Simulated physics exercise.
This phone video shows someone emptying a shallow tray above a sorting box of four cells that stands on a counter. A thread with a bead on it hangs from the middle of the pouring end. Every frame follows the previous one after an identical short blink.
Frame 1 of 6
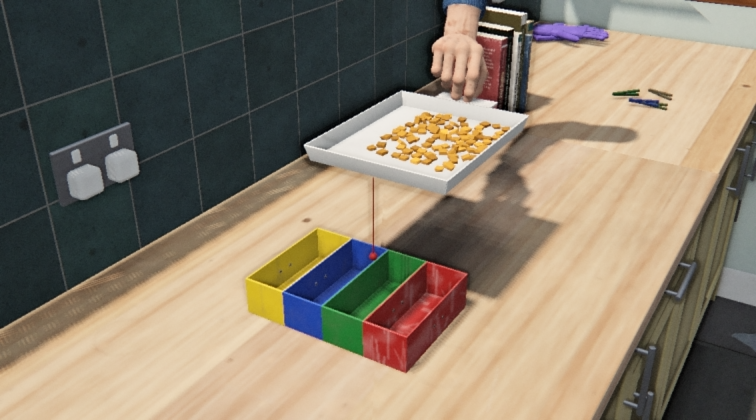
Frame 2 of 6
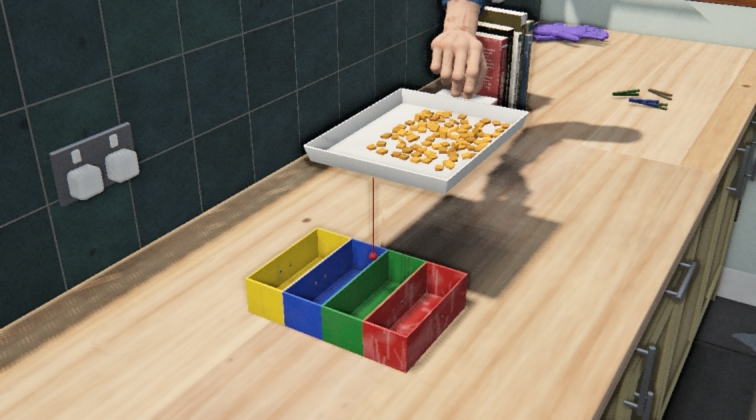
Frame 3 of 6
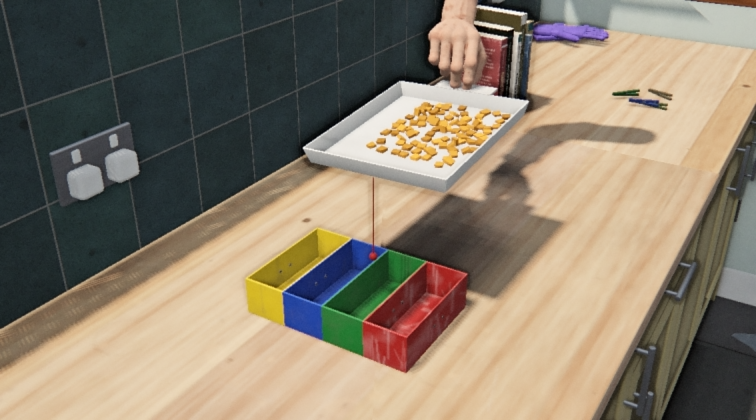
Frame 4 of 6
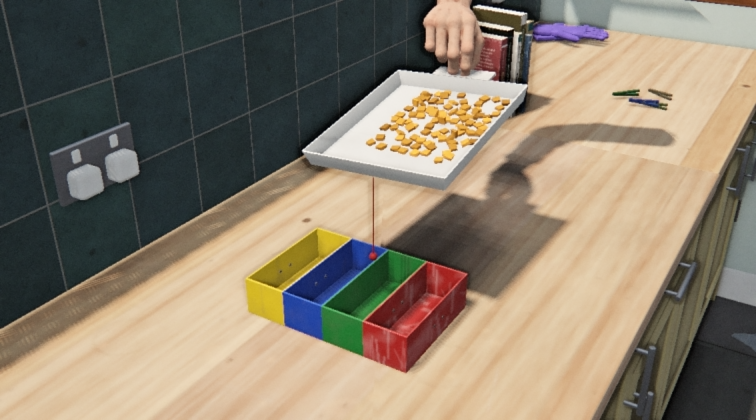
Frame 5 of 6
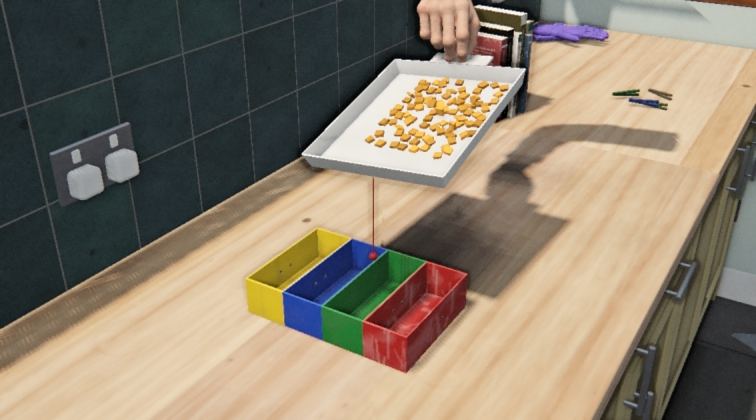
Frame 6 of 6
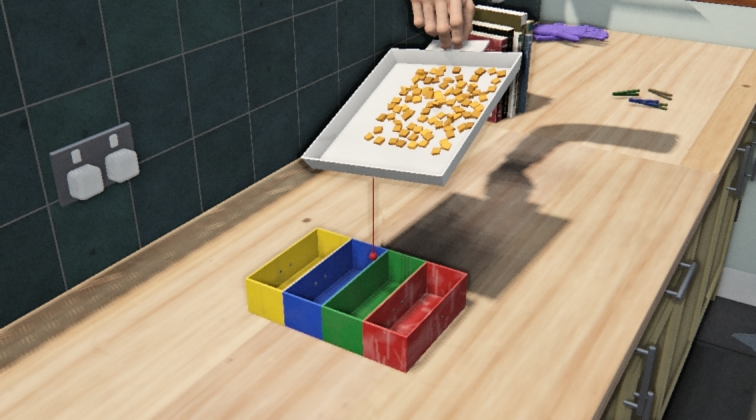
At the start, a hand holds a shallow white tray of small orange-brown pieces level above a box with yellow, blue, green and red cells on a wooden counter. The hand then raises the tray's far end, gradually steepening its slant toward the near end, while the pieces stay spread across it.
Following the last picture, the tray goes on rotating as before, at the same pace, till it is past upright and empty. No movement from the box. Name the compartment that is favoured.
Yellow.
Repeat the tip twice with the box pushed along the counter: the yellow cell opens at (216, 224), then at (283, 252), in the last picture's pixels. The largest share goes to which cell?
So the first one goes to that red cell and the second to the blue cell.
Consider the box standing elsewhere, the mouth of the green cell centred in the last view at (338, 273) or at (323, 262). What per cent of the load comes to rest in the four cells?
The first yields 100 per cent and the second 100 per cent.
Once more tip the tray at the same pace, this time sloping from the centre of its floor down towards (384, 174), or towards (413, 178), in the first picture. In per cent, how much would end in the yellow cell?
Roughly 0 percent, then 0 percent.
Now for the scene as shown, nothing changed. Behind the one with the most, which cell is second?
Second position is held by the blue cell.
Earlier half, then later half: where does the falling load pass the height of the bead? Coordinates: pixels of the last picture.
About (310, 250) to begin with, then about (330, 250).
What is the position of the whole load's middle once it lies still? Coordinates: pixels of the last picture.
Around (314, 290).
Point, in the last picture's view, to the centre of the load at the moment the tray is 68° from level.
Centre estimate: (342, 168).
Soon after the last picture, tray tipped steeply; nearly all on the tray; a small part falling or outside the box.
A little later, tray tipped past a quarter turn; about a quarter on the tray; about a third in the yellow cell; about a quarter in the blue cell; about a quarter falling or outside the box.
Later still, tray tipped past a quarter turn; about half in the yellow cell; about a third in the blue cell; a small part in the green cell; a stray few falling or outside the box.
At rest, tray tipped past a quarter turn; about half in the yellow cell; about a third in the blue cell; a small part in the green cell; none in the red cell; a stray few outside the box.
